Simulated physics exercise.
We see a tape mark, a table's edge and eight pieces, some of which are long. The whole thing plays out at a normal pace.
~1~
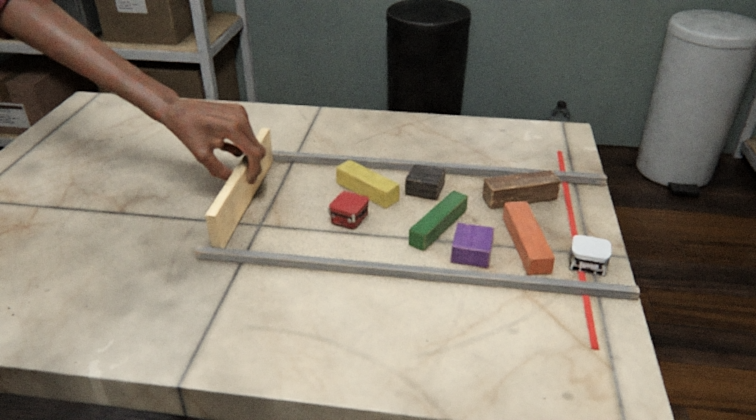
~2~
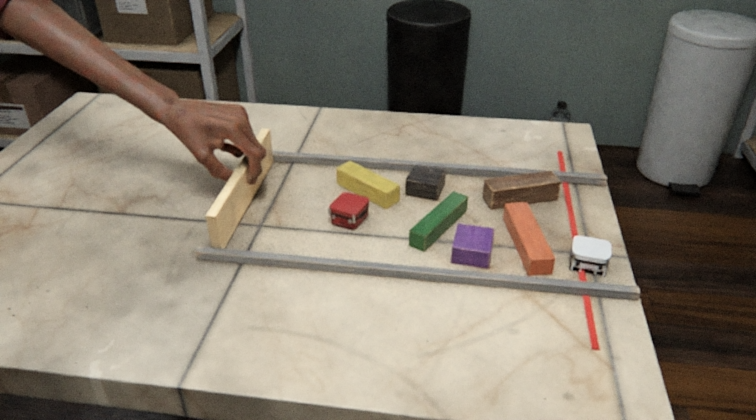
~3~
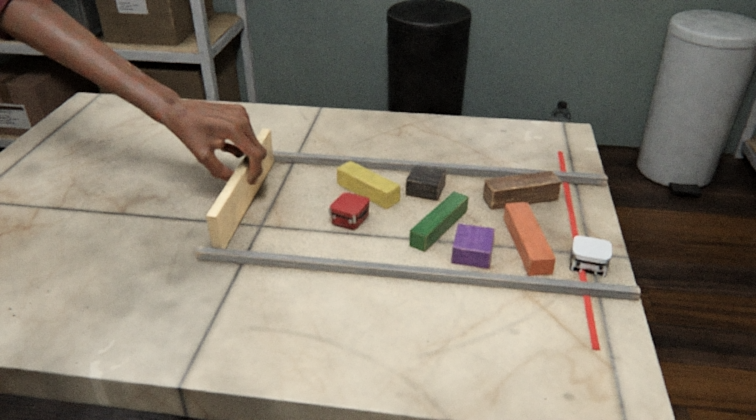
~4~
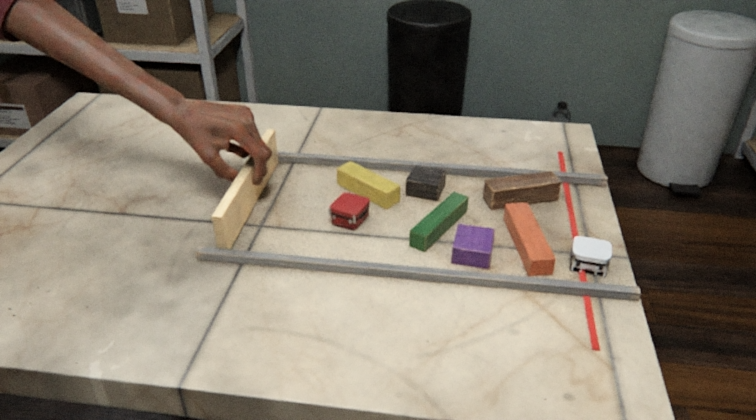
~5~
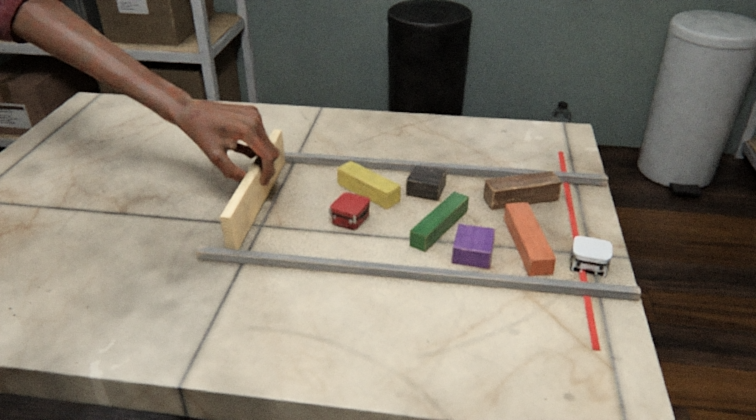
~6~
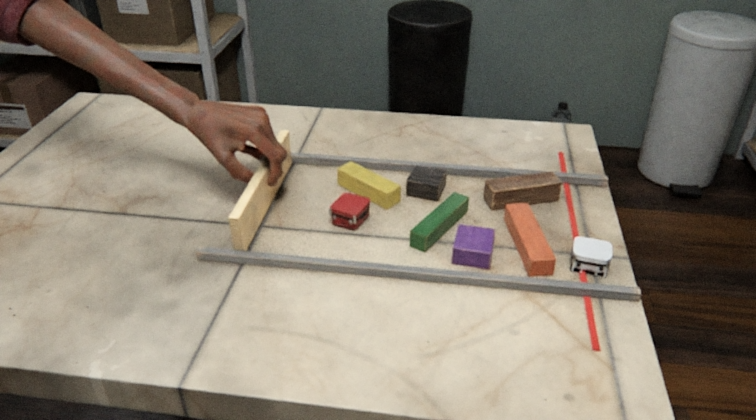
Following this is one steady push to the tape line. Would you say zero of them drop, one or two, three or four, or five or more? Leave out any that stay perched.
Three, or four.
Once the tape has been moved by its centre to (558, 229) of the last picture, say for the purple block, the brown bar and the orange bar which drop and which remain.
OK, so the purple block stays where it is, the brown bar comes off, and the orange bar? It comes off.
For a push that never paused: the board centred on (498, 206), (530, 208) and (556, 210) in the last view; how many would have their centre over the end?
Taking the places in turn, the counts are 0, 1 and 3.
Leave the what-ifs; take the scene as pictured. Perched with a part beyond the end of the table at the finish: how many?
The number would be 4.
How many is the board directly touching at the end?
It's 3.
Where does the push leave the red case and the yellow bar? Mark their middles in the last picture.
Going in order: First (593, 230), then (604, 208).
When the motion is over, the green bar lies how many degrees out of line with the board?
It measures close to 45 degrees.
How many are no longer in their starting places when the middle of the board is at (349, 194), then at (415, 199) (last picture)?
I get 2 at the one place and 5 at the other.
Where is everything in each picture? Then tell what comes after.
White case (589, 256); orange bar (527, 236); brown bar (521, 189); board (243, 185); tape (574, 229), in the first picture.
Orange bar (528, 237); black block (426, 182), in the second picture.
Brown bar (522, 190); board (244, 185), in the third picture.
White case (590, 256); red case (350, 212), in the fourth picture.
Orange bar (528, 237); green bar (440, 221), in the fifth picture.
White case (591, 257); orange bar (528, 238); brown bar (522, 190); board (264, 187); tape (575, 231), in the sixth picture.
Soon after, none off yet; white case at rest near (591, 257); orange bar at rest near (528, 238); brown bar at rest near (522, 190).
After that, none off yet; white case at rest near (591, 257); orange bar moving near (535, 238); brown bar at rest near (523, 191).
And then, none off yet; white case tilting well over near (654, 272); orange bar displaced about its own width near (618, 247); brown bar displaced about its own width near (595, 195).
In the end, the number that fall off is three or four; gone, brown bar, orange bar and white case.
